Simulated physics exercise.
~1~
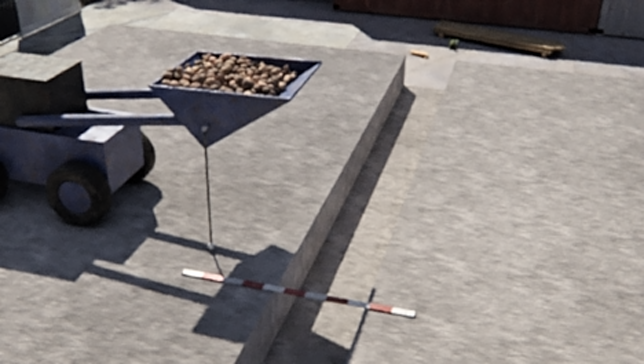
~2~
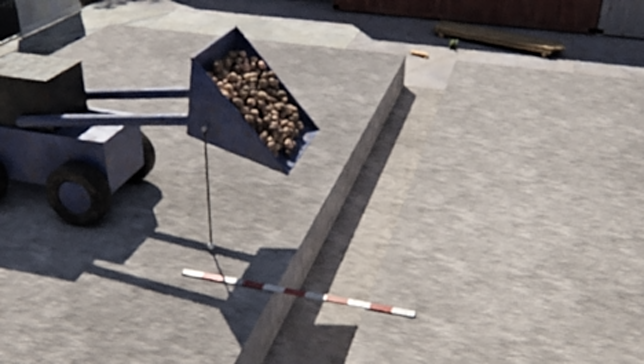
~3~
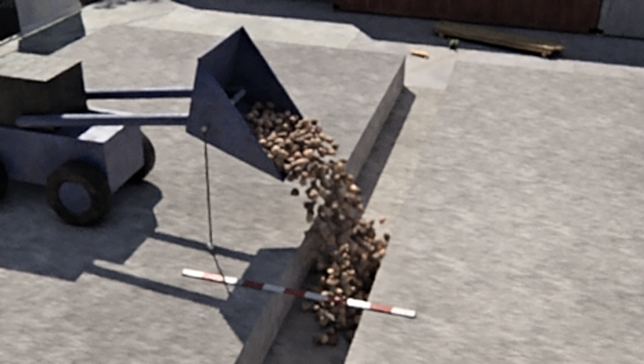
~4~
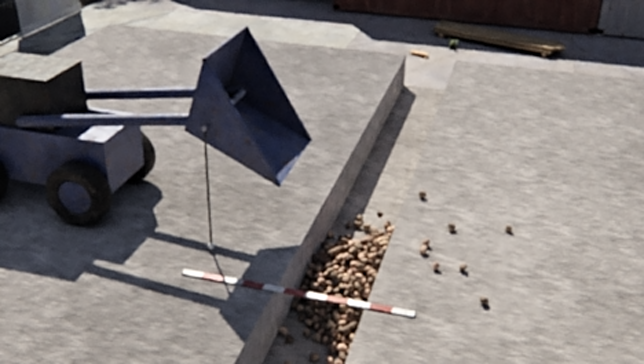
A dark loader tips its bucket, spilling brown stones into a trench, few scattering beyond.
